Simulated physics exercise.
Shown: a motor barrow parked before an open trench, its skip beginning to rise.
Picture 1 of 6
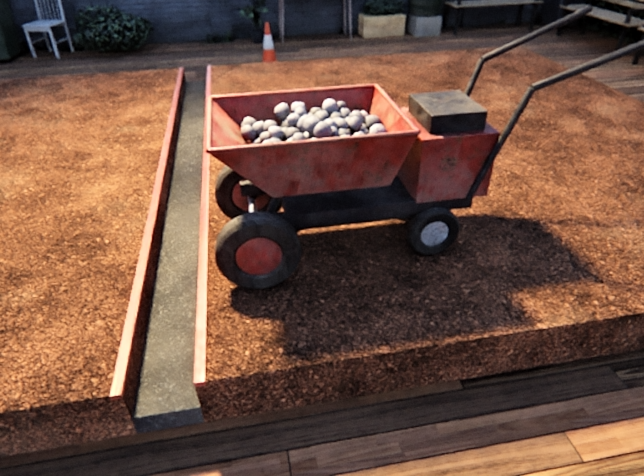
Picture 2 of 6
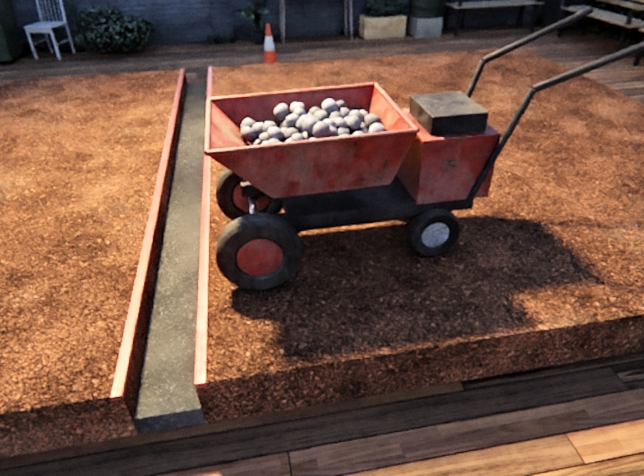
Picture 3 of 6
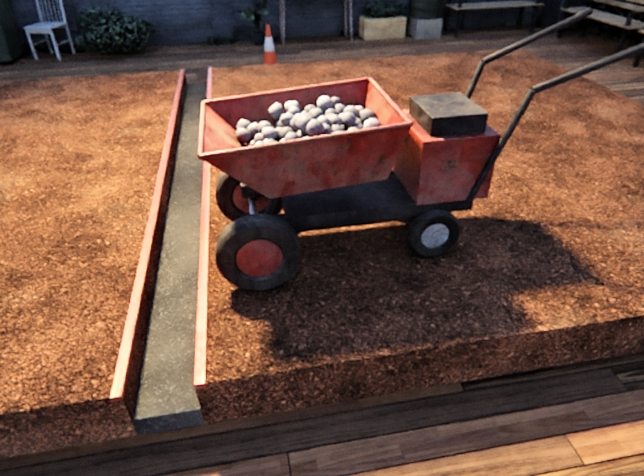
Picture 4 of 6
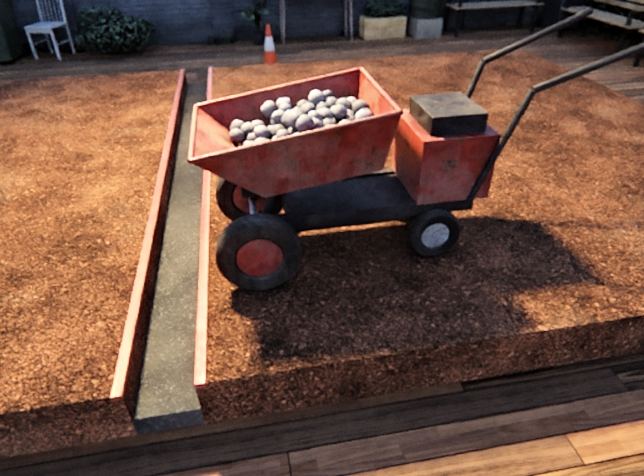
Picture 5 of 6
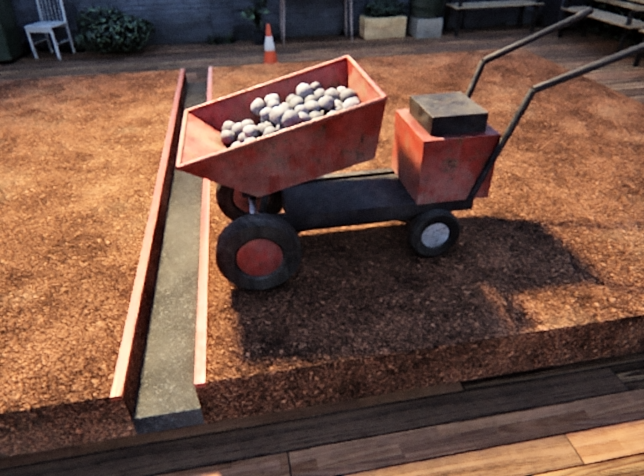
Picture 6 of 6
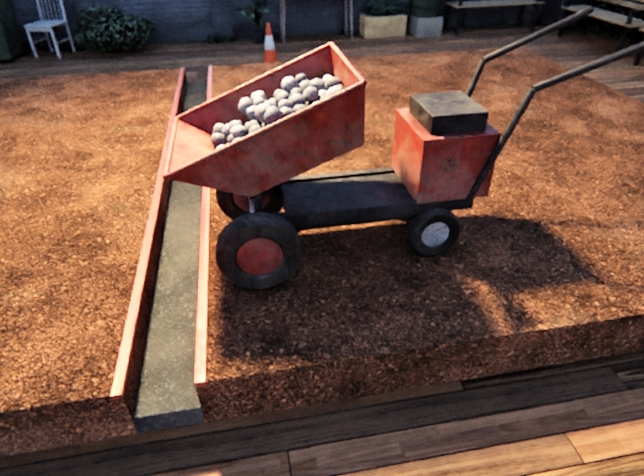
A red motor barrow loaded with round grey stones stood beside a narrow trench, and its skip slowly tilted toward the left, the back end rising while the wheels stayed still.
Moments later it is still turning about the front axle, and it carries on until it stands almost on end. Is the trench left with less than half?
Yes, it holds less than half.
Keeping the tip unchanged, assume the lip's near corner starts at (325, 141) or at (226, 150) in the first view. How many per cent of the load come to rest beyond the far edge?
Roughly 10 per cent at the first spot and 80 per cent at the second.
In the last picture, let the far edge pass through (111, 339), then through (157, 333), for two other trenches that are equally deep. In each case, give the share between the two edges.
About 30 %, then 0 %.
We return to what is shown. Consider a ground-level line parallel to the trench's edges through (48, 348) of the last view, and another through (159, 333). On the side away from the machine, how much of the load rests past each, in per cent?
Close to 40 and 90 per cent respectively.
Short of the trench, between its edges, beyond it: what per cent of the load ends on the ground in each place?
I'd say about 0 per cent short, about 10 between and about 90 beyond.
Soon after the last picture, skip tipped steeply; all in the skip.
A little later, skip tipped right over; about half in the skip; about half beyond it; a stray few falling.
Later still, skip tipped right over; a small part in the skip; a stray few in or heaped over the trench; nearly all beyond it.
At rest, skip tipped right over; a stray few in the skip; a small part in or heaped over the trench; nearly all beyond it.
